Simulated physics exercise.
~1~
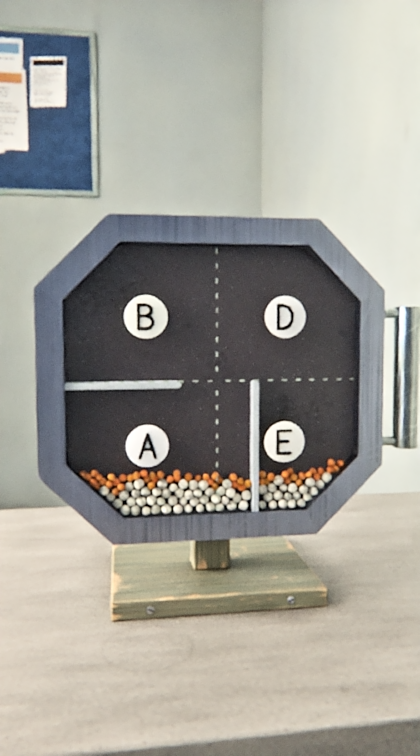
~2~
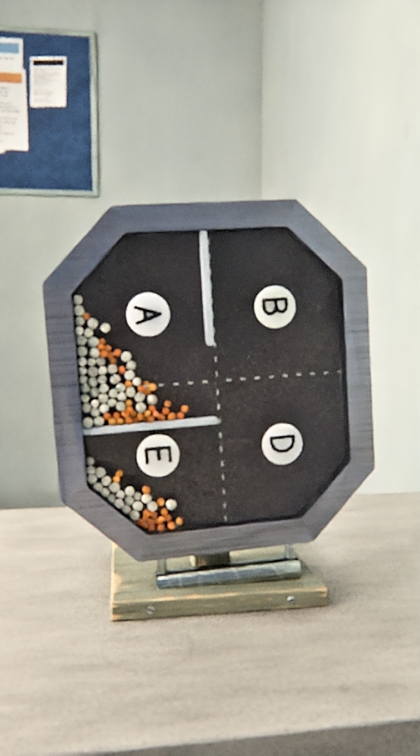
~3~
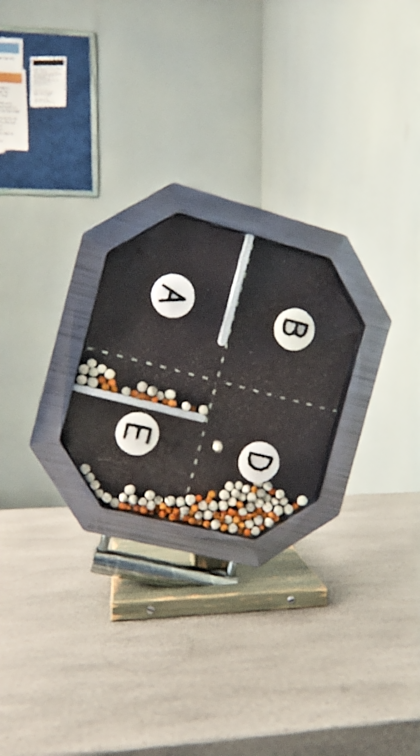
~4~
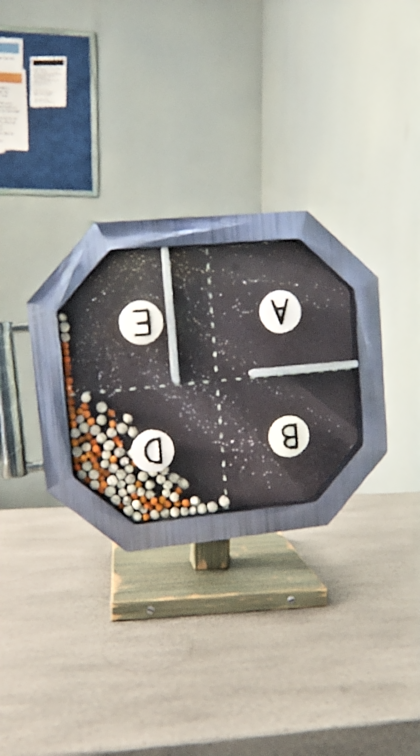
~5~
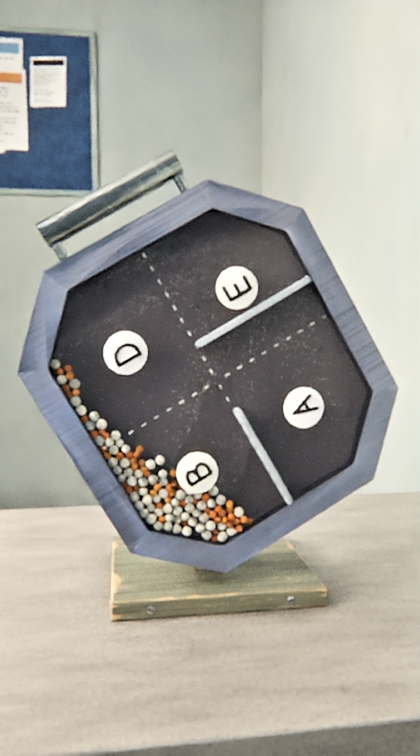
We see an octagonal case with lettered quarters, holding white and smaller orange beads, turn clockwise on its wooden stand. The beads slide from A and E into D, then onward as it keeps turning, ending tilted with most beads in B and some in D.
